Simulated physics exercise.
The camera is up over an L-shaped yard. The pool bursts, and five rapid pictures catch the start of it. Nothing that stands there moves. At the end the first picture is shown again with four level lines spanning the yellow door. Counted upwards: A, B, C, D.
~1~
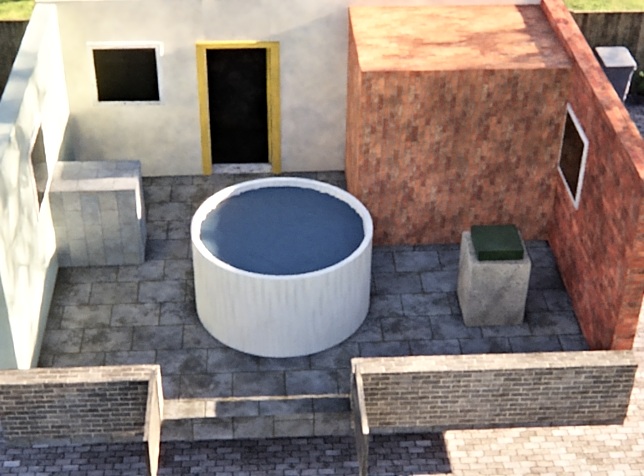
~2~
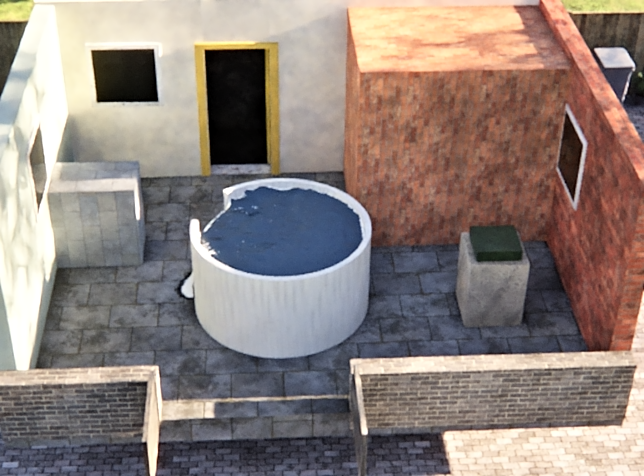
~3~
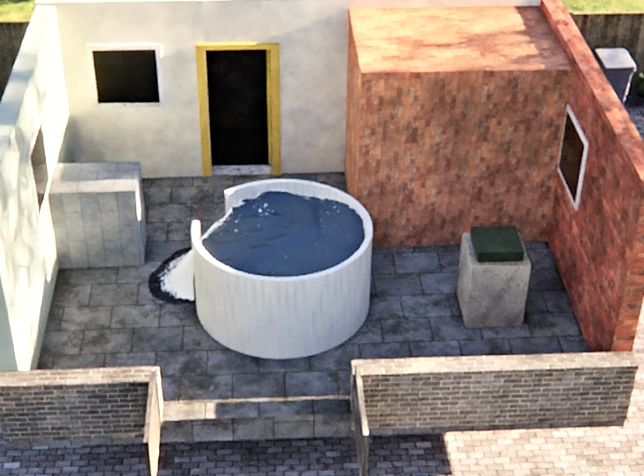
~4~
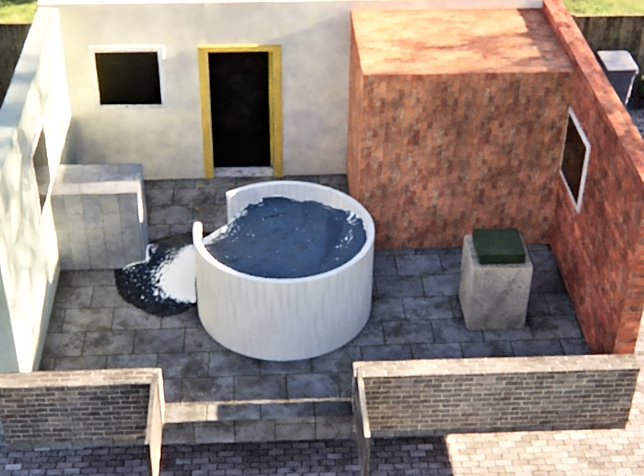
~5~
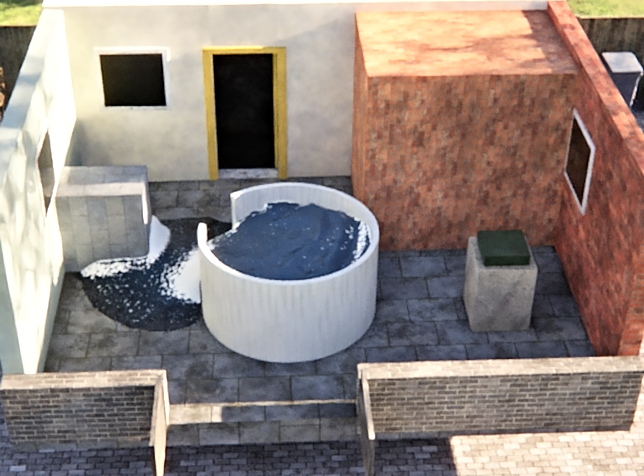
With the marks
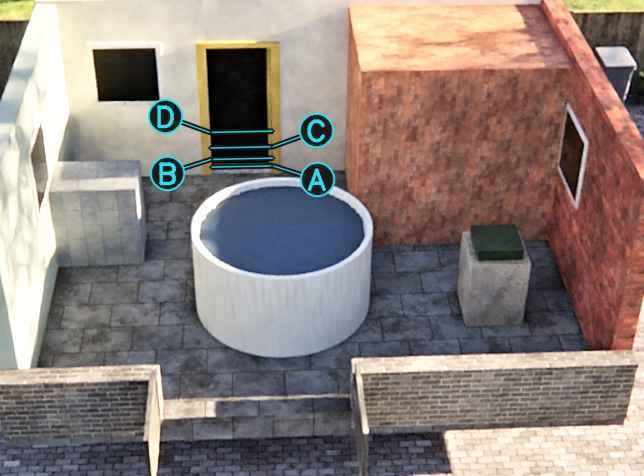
Dark water in a round white pool broke out through a gap in its left side, foaming as it poured onto the paved yard, then spread leftward in a widening puddle around the pale block.
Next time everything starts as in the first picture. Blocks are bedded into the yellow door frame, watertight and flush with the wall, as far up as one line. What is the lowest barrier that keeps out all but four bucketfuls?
Go for B.
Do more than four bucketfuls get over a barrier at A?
Yes, that goes wrong.
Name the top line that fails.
A it is.
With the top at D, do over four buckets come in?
No.
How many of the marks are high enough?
Three of them.
On the marked copy, A at (242, 166); B at (242, 158); C at (241, 147); D at (241, 131); from the bottom up A, B, C, D.
If A is chosen, about 11 bucketfuls get in.
If B is chosen, a splash gets over, under a bucket.
If C is chosen, nothing gets over.
If D is chosen, nothing gets over.
